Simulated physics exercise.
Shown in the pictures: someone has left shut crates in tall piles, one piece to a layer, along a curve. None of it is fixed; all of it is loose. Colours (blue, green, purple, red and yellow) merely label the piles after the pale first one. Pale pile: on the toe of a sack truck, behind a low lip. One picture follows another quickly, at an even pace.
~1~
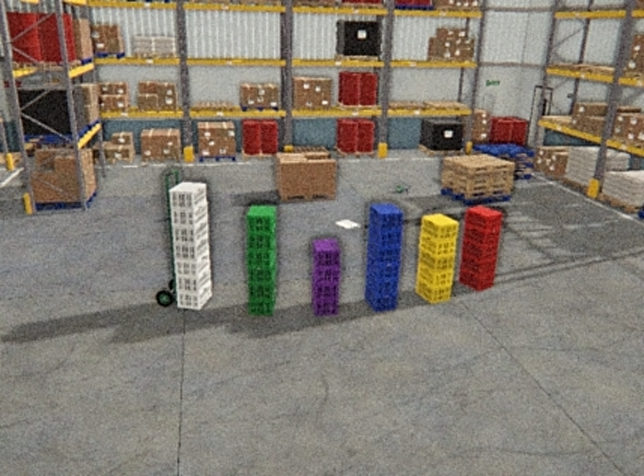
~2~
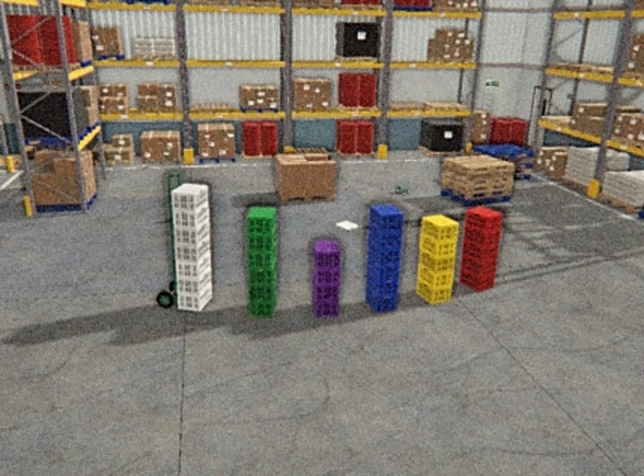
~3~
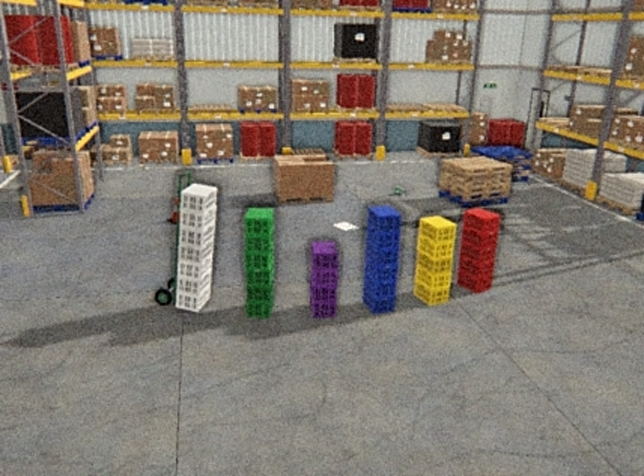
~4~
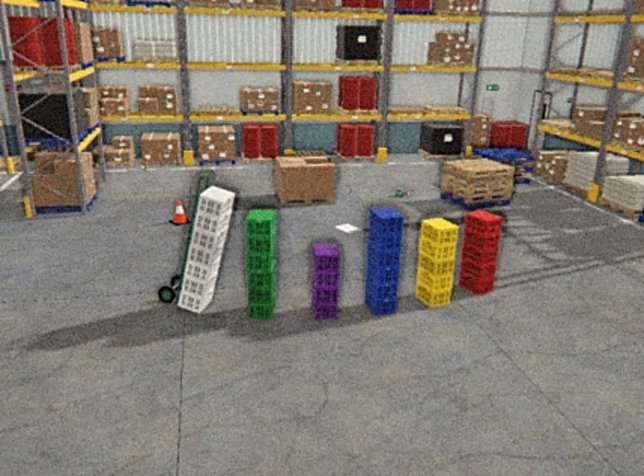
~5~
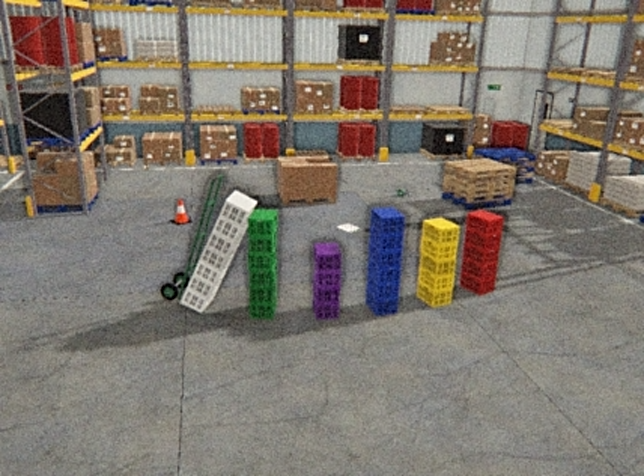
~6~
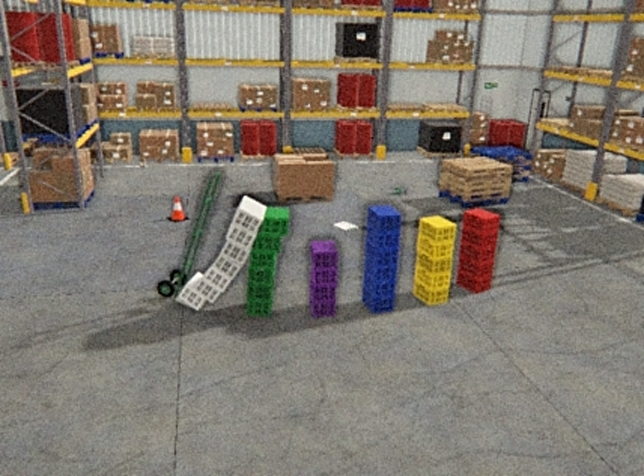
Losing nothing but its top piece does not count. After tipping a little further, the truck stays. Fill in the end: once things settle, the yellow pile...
Once things settle, the yellow pile has gone over.
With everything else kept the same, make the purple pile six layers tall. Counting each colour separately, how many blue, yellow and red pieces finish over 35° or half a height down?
Going pile by pile: Blue 6, yellow 5, red 5.
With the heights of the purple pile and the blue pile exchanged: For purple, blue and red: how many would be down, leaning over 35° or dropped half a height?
It works out to purple 6, then blue 3, then red 5.
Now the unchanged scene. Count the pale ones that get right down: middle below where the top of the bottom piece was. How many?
Altogether it is 6.
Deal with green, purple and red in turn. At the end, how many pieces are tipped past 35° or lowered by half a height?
Colour by colour, that's green at 5, purple at 4, and red at 4.
Soon after the last picture, 7 of the pale pile down; none of the 5 yellow crates down (0 of 26 in all colours); top yellow crate unmoved; top green crate leaning clearly, half its height lower.
A little later, 7 of the pale pile down; none of the 5 yellow crates down (5 of 26 in all colours); top yellow crate unmoved; top green crate leaning clearly, about its own height lower.
Later still, 7 of the pale pile down; none of the 5 yellow crates down (15 of 26 in all colours); top yellow crate leaning clearly; top green crate on its side.
After that, 7 of the pale pile down; 5 of the 5 yellow crates down (24 of 26 in all colours); top yellow crate leaning clearly, some two heights lower; top green crate upside down.
At rest, 7 of the pale pile down; 5 of the 5 yellow crates down (24 of 26 in all colours); top yellow crate some two heights lower; top red crate upside down. As the last picture would show them, middles, top yellow crate near (503, 246), top red crate near (536, 246).
